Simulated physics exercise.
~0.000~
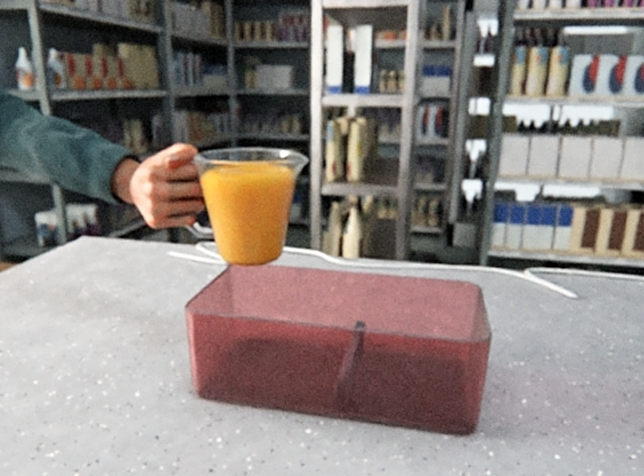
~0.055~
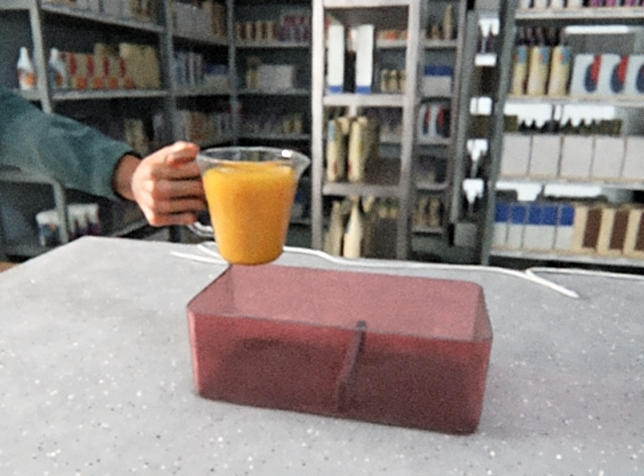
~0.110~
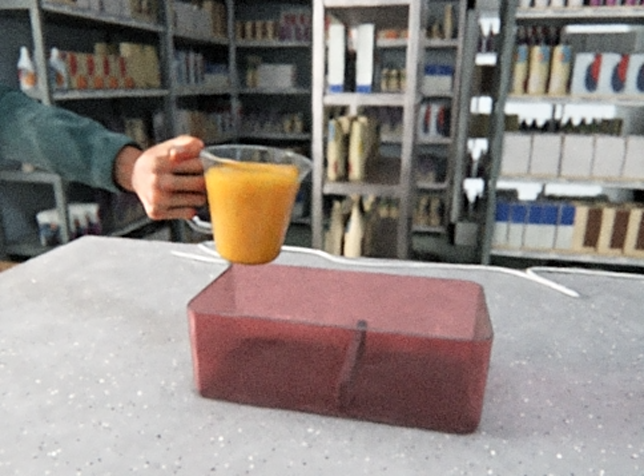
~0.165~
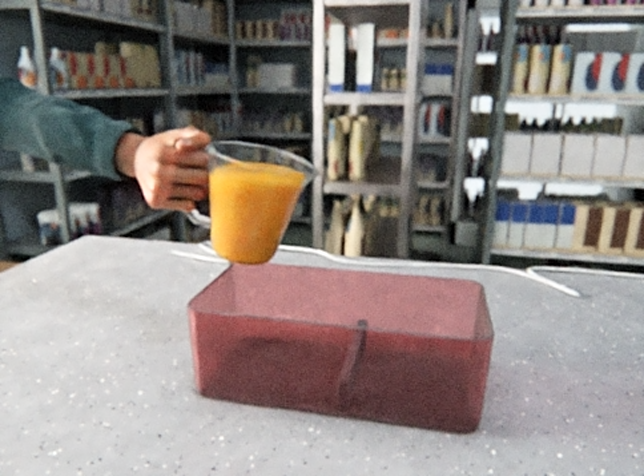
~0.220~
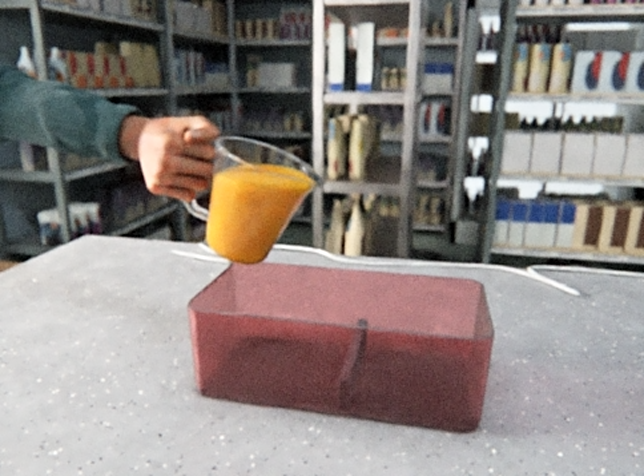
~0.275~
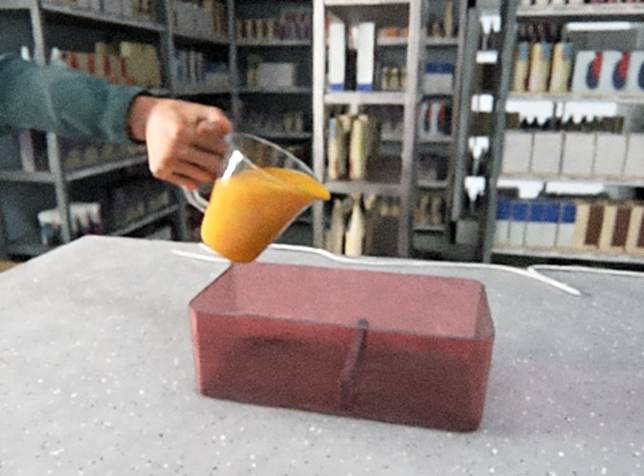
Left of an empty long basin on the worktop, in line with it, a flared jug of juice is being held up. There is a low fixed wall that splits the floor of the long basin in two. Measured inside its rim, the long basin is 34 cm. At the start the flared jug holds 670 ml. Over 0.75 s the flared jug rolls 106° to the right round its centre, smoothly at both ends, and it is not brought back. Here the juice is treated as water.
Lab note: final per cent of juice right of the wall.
Approx. 41 %.
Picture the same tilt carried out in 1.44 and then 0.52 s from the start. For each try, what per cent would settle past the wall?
65 and 30 %.
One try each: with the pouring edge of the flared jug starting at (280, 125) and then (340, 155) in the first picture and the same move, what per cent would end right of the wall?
The first try gives around 20 percent, the second around 90 percent.
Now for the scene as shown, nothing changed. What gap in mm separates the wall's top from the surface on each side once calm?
Left 28 mm, right 30 mm.
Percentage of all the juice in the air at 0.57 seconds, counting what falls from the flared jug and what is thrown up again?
It comes to about 18 percent.
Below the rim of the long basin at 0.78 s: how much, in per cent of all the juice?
That comes to about 88 percent.
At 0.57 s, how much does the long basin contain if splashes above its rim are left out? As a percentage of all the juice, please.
Fraction in basin: Approx. 32%.
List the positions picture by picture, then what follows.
In the first picture, it leans 0°; its right rim is at (308, 160); the juice meets the walls at (208, 168) and (295, 173); the long basin's rim runs from (210, 285) to (485, 311); the wall's top is at (352, 349).
In the second picture, it leans 1°; its right rim is at (310, 161); the juice meets the walls at (210, 167) and (297, 174).
In the third picture, it leans 6°; its right rim is at (314, 165); the juice meets the walls at (213, 166) and (301, 175).
In the fourth picture, it leans 12°; its right rim is at (319, 173); the juice meets the walls at (217, 166) and (306, 177).
In the fifth picture, it leans 21°; its right rim is at (324, 184); the juice meets the walls at (222, 170) and (315, 180).
In the sixth picture, it leans 31°; its right rim is at (327, 198); the juice meets the walls at (223, 177) and (321, 188); 1 per cent is over the edge.
After 0.57 s the tilt is 91° and 50 per cent is still to pour, 6 is left of the wall and 25 right of it.
After 0.78 s the tilt is 106° and 8 per cent is still to pour, 47 is left of the wall and 40 right of it.
After 1.01 s the tilt is 106° and 0 per cent is still to pour, 58 is left of the wall and 41 right of it.
After 1.25 s the tilt is 106° and 0 per cent is still to pour, 58 is left of the wall and 41 right of it.
In the end 58 per cent lies left of the wall, 41 right of it and 1 outside.
